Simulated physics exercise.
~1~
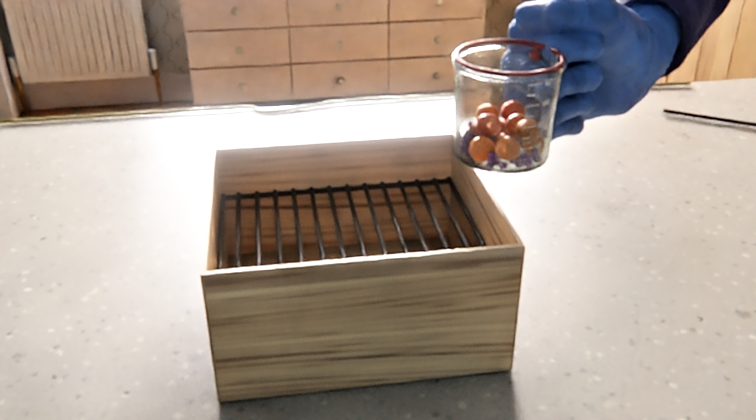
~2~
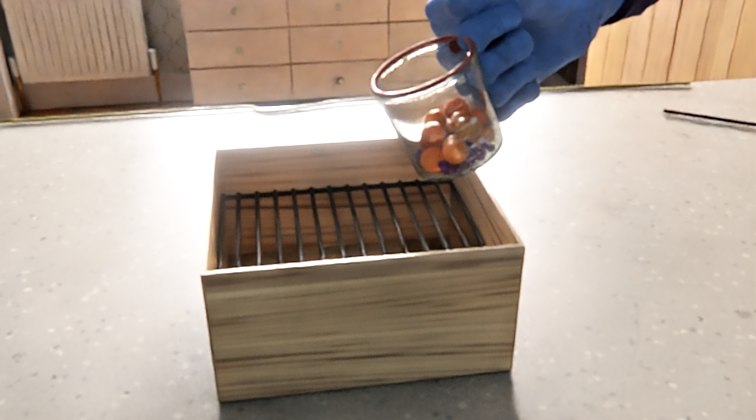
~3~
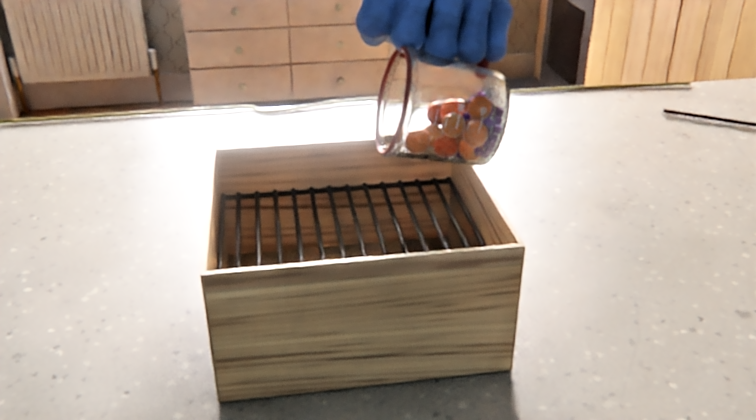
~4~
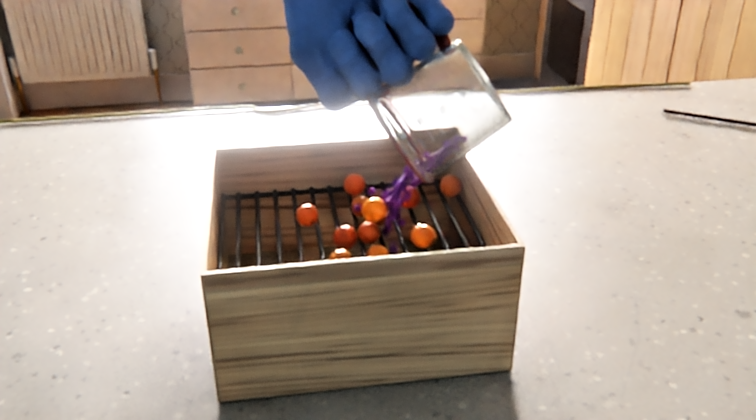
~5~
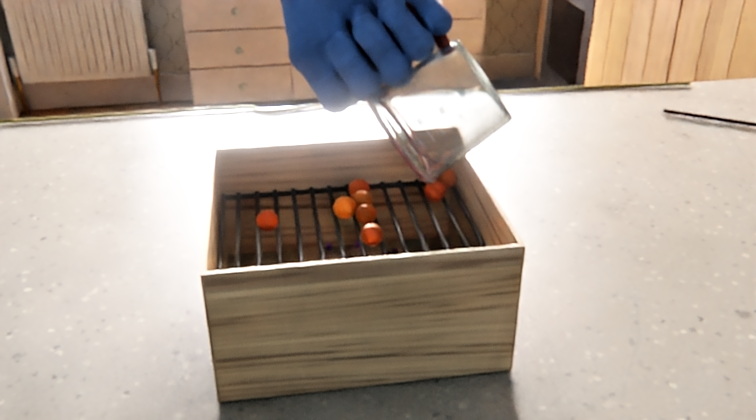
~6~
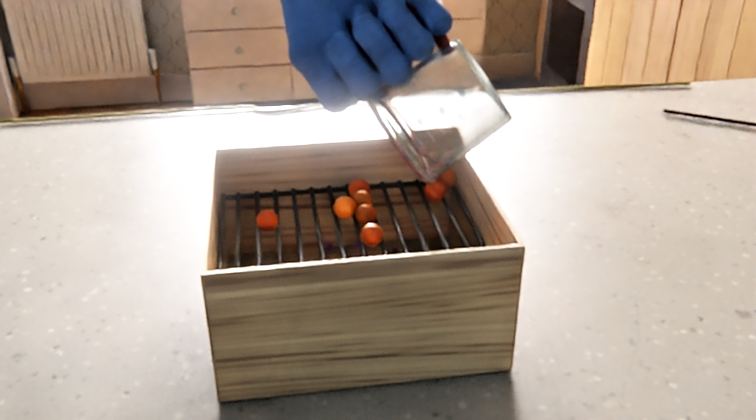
On a speckled grey countertop in a room with wooden drawers and a white radiator behind, a still camera looks slightly down at an open wooden box with a rack of dark wires inside. A blue-gloved hand holds a clear cup of orange balls and small purple bits above the box's right side. The hand moves left, tilting the cup onto its side, then tips it over. Orange balls and purple bits tumble out onto the wires. The purple bits slip through, while the orange balls stay scattered on top, the emptied cup still held upside down above them.
